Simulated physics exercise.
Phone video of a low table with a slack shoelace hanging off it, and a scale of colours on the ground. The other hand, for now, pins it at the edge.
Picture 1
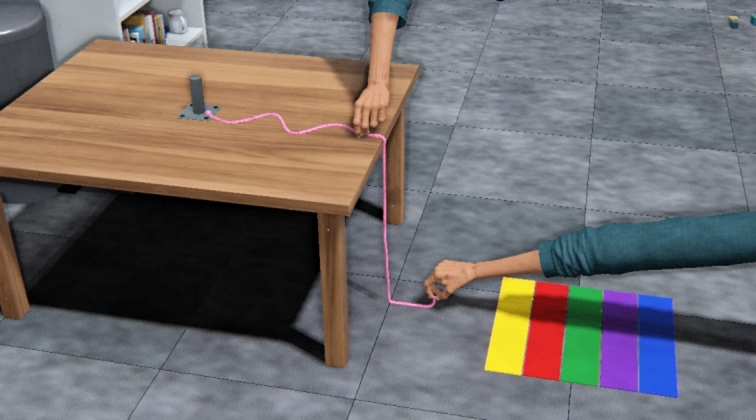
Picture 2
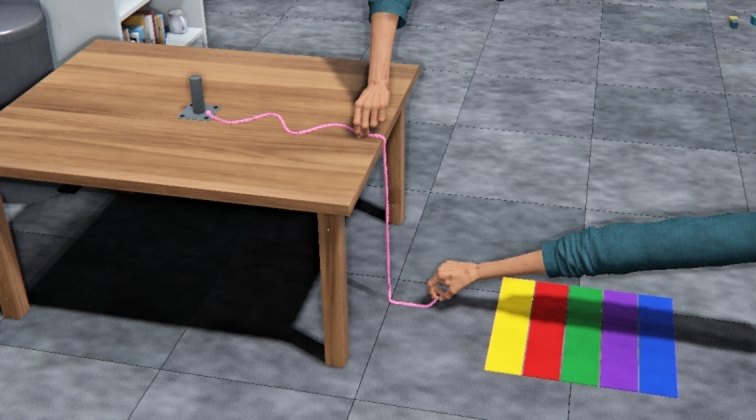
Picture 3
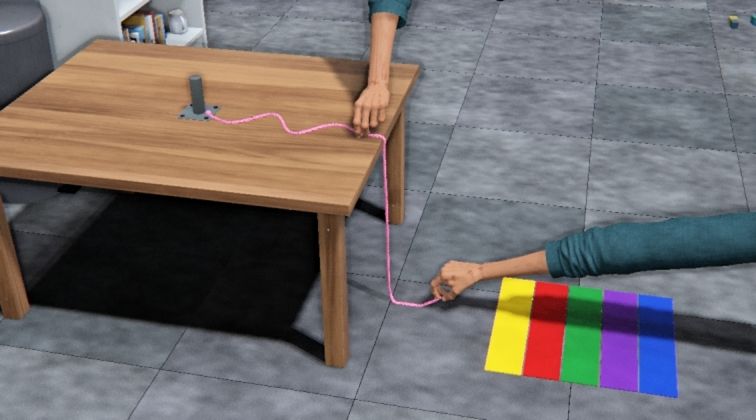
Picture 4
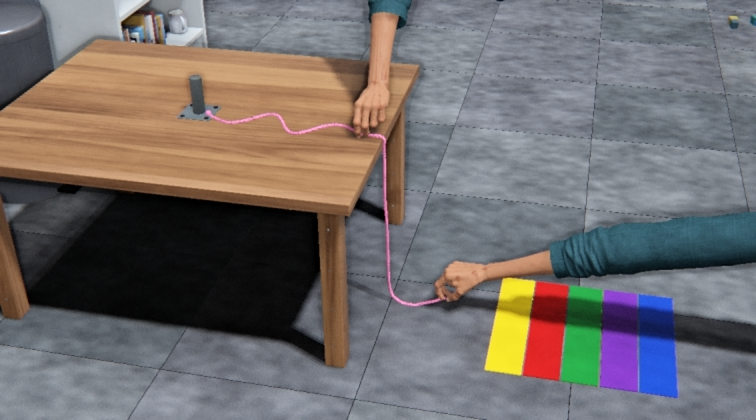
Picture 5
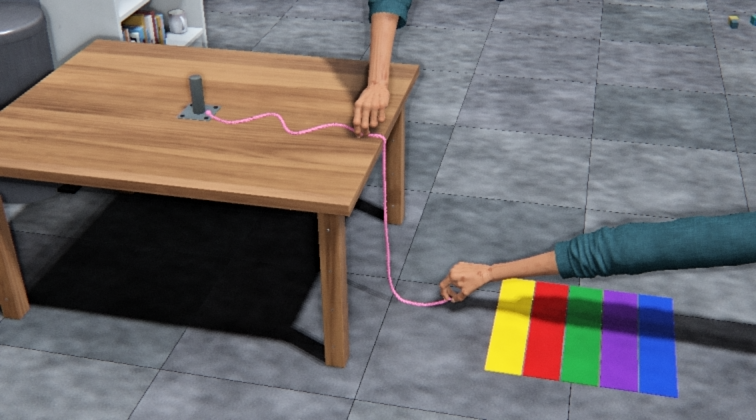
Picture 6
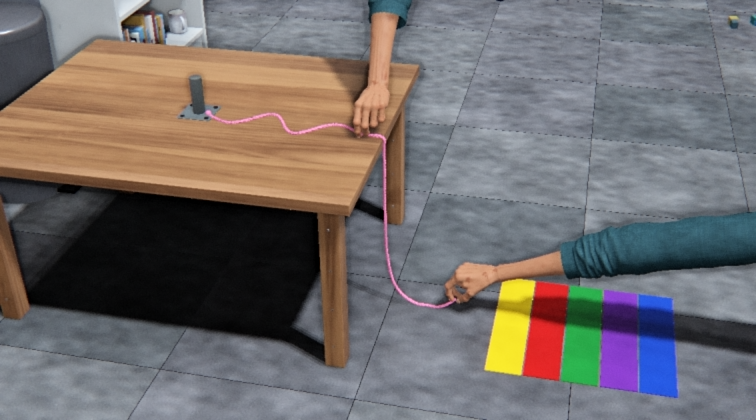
A hand slowly pulls the shoelace slightly right while another pins it at the table edge.
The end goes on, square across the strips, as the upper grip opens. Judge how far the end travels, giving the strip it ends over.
It ends over the purple strip.
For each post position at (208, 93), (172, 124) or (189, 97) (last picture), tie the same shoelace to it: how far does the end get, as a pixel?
Roughly (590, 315), (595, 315) and (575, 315).
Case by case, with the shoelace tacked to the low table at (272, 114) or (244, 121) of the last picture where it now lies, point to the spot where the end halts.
Taking the tries in turn, you get (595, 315) and then (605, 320).
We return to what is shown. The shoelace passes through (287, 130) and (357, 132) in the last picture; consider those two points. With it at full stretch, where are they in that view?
The first one ends up at (320, 127) and the second one at (398, 150).
Soon after, end near (537, 310); over red.
Then, end near (586, 316); over green.
At full stretch, end near (616, 320); over purple. It gets as far as the purple strip.
